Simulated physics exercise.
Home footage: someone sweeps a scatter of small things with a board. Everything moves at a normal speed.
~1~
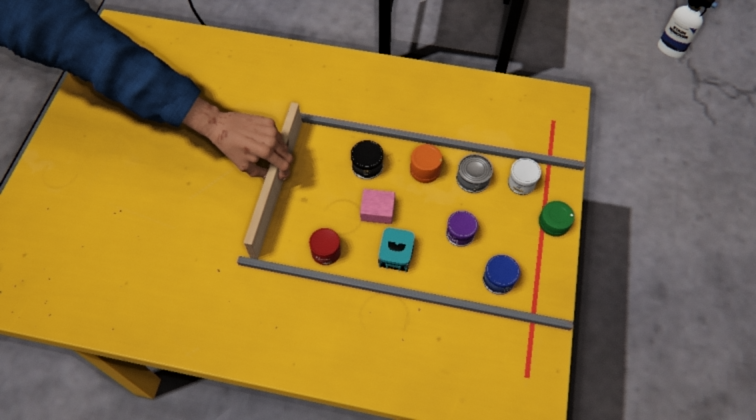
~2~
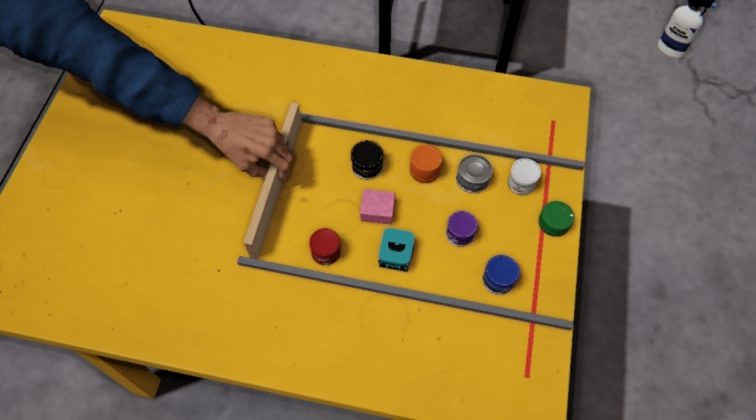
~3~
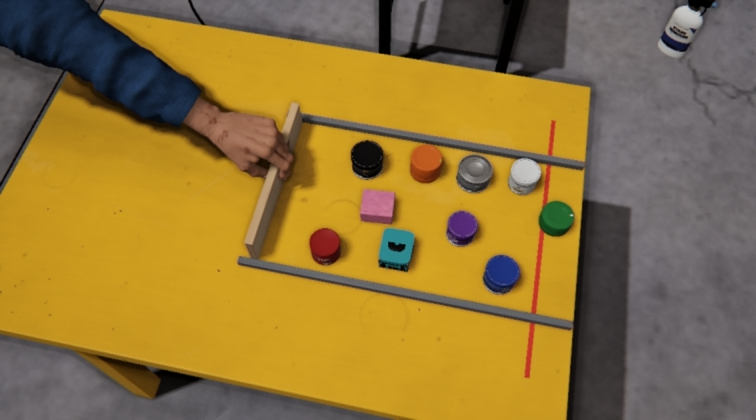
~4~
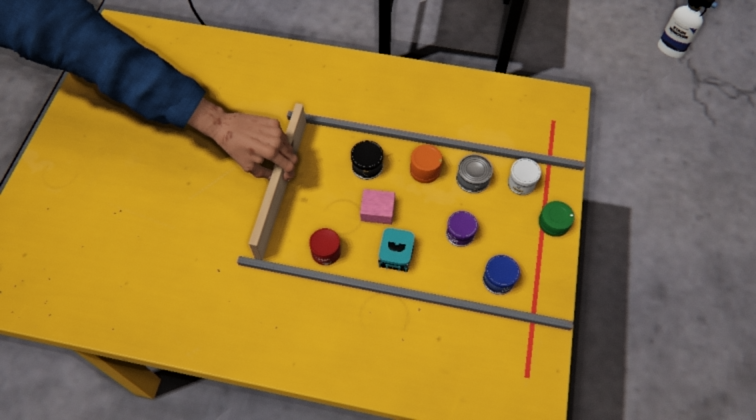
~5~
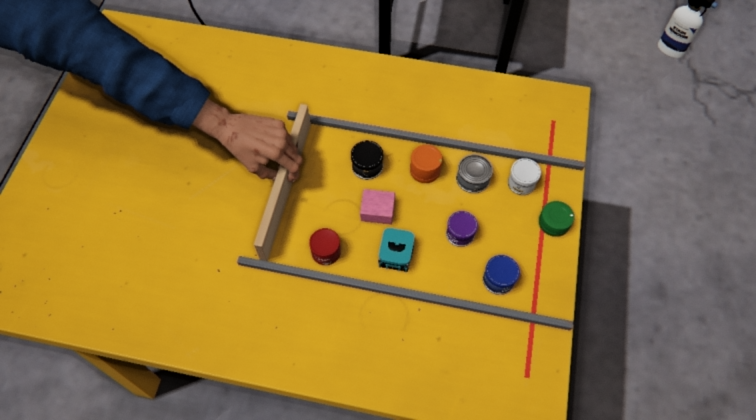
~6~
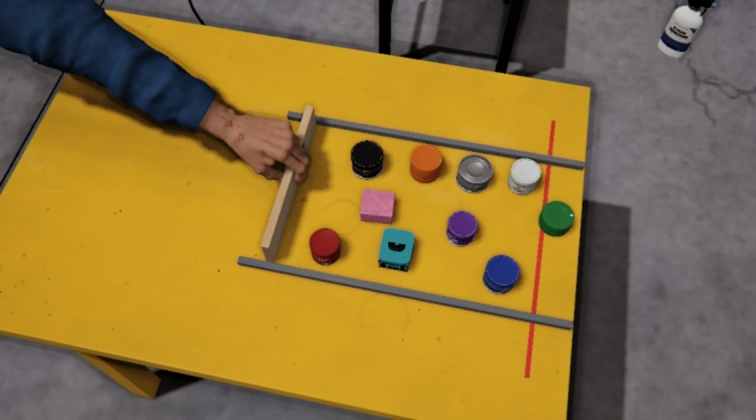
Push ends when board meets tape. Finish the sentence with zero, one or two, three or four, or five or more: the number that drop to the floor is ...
The number that drop to the floor is five or more.
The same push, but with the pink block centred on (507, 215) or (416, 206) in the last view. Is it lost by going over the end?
One after the other: It ends up falling; it keeps its spot.
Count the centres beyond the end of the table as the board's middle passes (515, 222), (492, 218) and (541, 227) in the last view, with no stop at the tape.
In order: 1, 0, 5.
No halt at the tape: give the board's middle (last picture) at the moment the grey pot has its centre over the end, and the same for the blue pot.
Around (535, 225) first and around (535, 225) second.
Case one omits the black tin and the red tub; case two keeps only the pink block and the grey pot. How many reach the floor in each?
The first try gives 4, the second gives 3.
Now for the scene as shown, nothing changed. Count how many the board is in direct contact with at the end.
The number is 5.
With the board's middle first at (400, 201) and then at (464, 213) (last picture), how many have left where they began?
At the first point the count is 6, at the second it's 9.
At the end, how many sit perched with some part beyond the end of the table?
Tally: 1.
Soon after, none off yet; green lid at rest near (556, 219); white pot at rest near (524, 177); blue pot at rest near (501, 275).
In the end, the number that fall off is five or more; gone, purple pot, grey pot, blue pot, white pot and green lid.
